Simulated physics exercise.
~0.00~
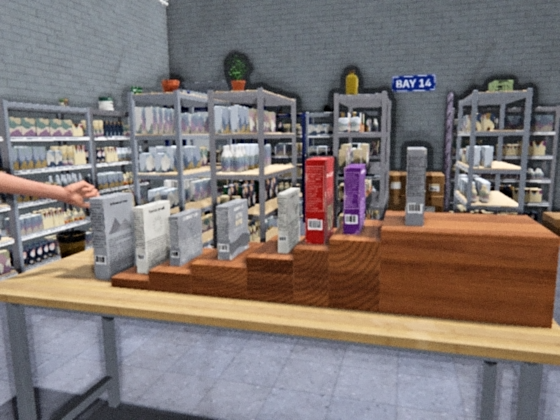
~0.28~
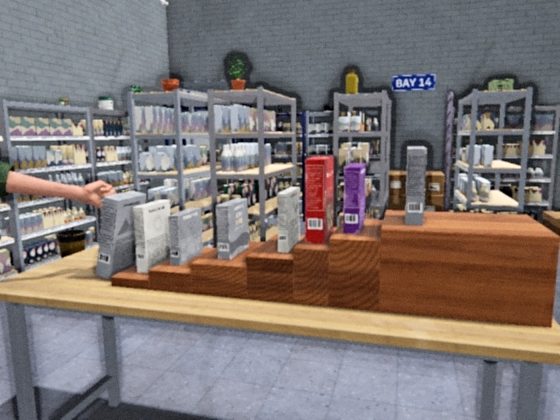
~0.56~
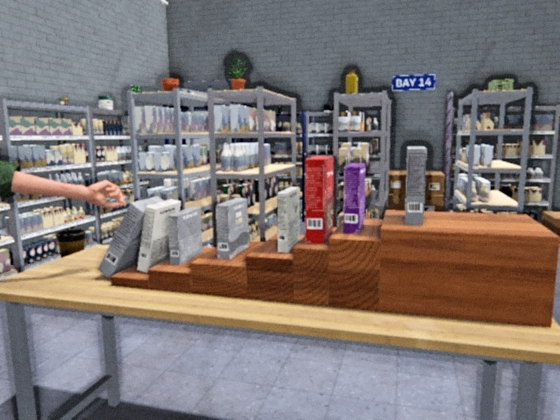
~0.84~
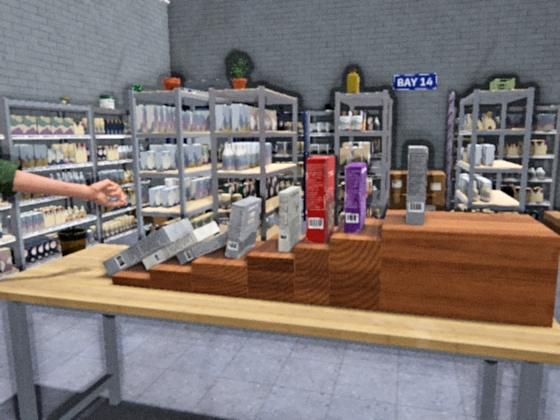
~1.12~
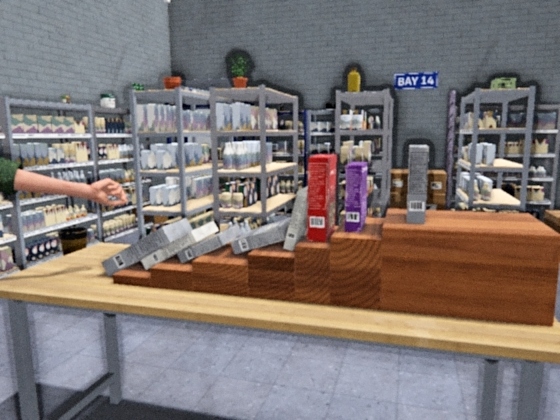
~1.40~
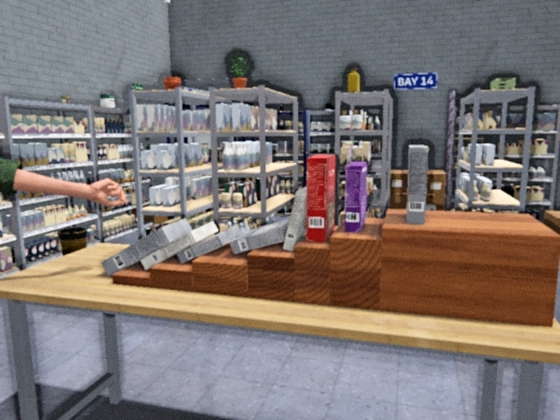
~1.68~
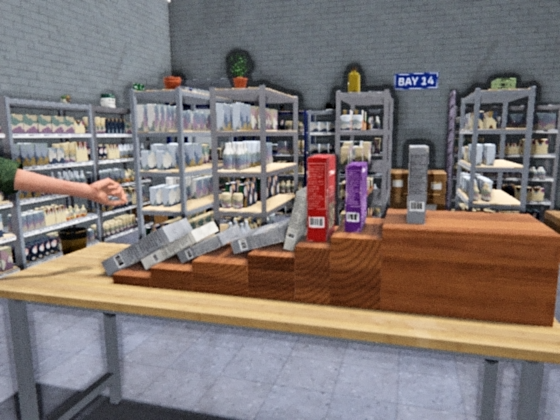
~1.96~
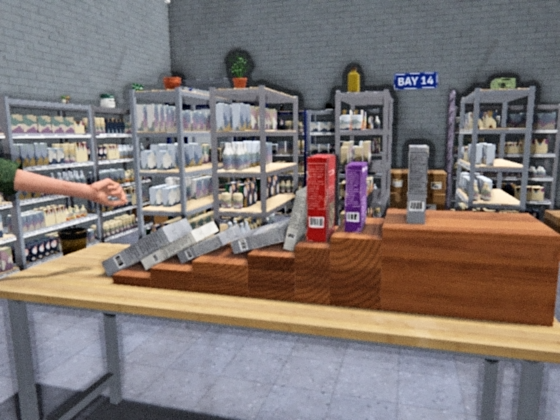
On a shop floor, a hand tips the leftmost of a row of boxes set up wooden steps, and the grey ones topple rightward in turn until one leans against the red box, which stays upright, as do the purple box and the last grey one.
